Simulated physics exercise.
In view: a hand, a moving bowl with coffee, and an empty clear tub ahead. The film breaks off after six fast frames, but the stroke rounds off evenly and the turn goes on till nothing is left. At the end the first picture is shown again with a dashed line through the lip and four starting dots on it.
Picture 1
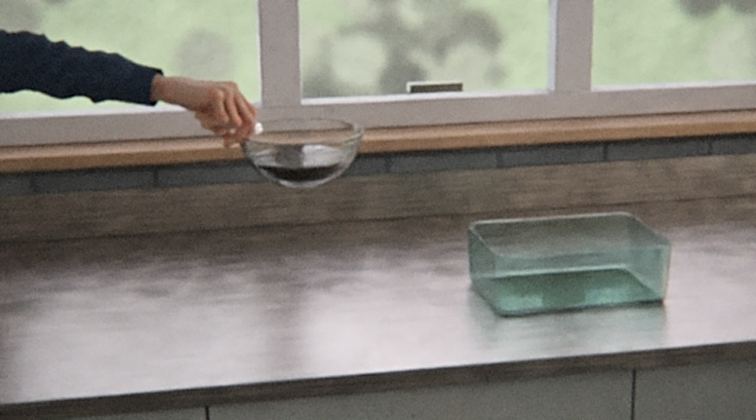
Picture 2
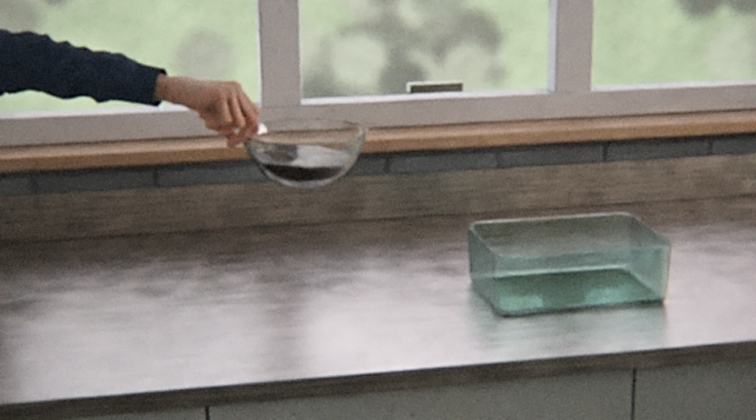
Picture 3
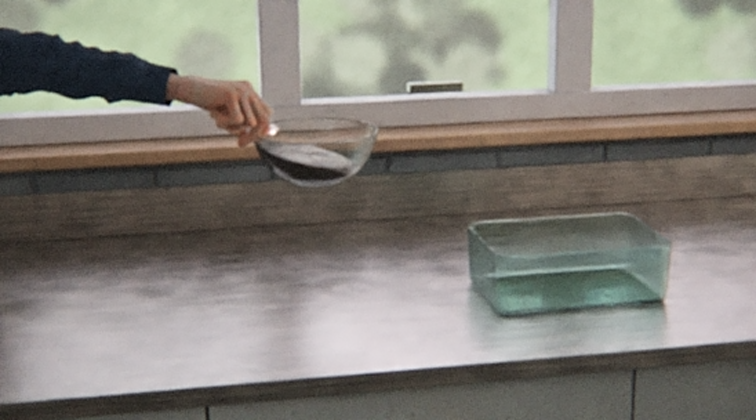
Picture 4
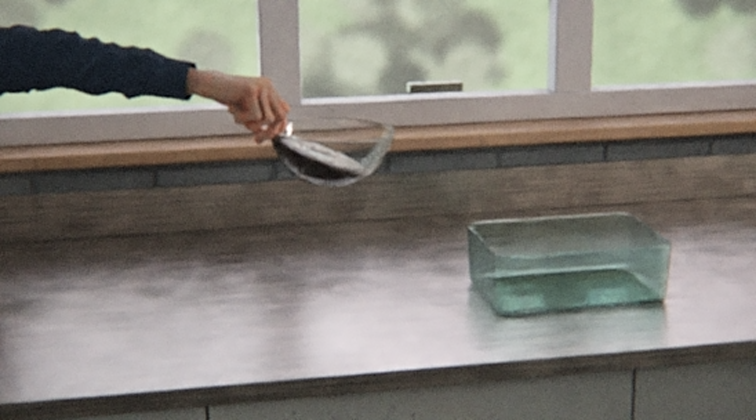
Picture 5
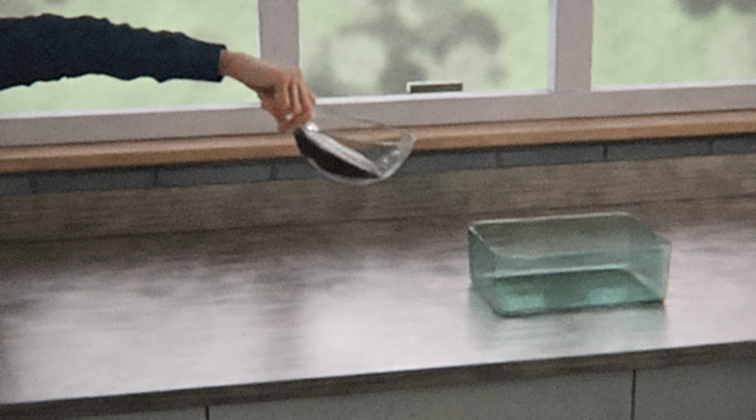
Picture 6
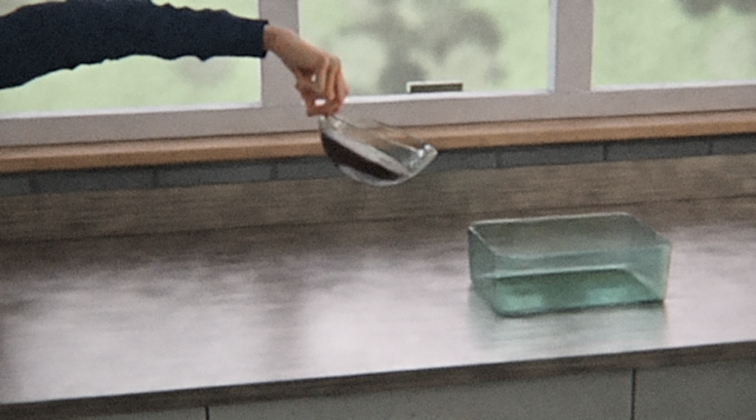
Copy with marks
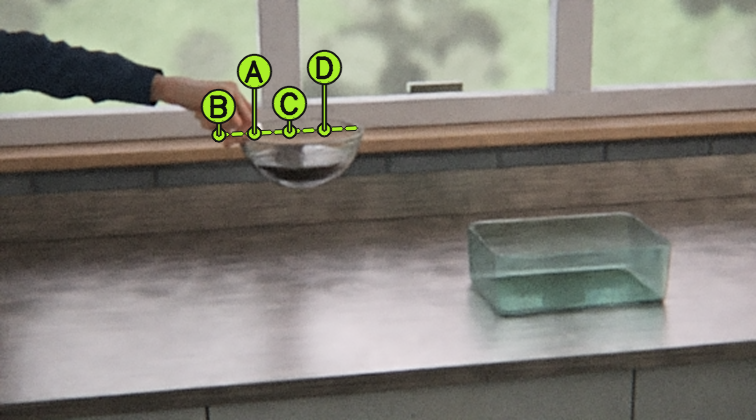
A hand in a dark blue sleeve reaches in from the left above a shiny kitchen counter, seen from the front and slightly above, with greenery blurred beyond white-framed windows. It holds a clear glass bowl of dark coffee, while a clear, green-tinted tub sits on the counter at right. The hand carries the bowl rightward, slowly at first, then tilts it toward the tub, the camera staying still.
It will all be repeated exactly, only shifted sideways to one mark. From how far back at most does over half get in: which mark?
D is the one.
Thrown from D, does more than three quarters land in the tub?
No, less.
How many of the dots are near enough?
One of them.
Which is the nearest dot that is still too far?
Here it is dot C.
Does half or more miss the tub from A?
Yes, it does.
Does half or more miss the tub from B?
Yes, that goes wrong.
In lime, A at (254, 133); B at (218, 134); C at (289, 131); D at (324, 129).
For dot A, about 0 % lands in the tub, 98 % falls short.
For dot B, about 0 % lands in the tub, 100 % falls short.
For dot C, about 30 % lands in the tub, 64 % falls short and 6 % goes beside or beyond.
For dot D, about 64 % lands in the tub, 27 % falls short and 9 % goes beside or beyond.
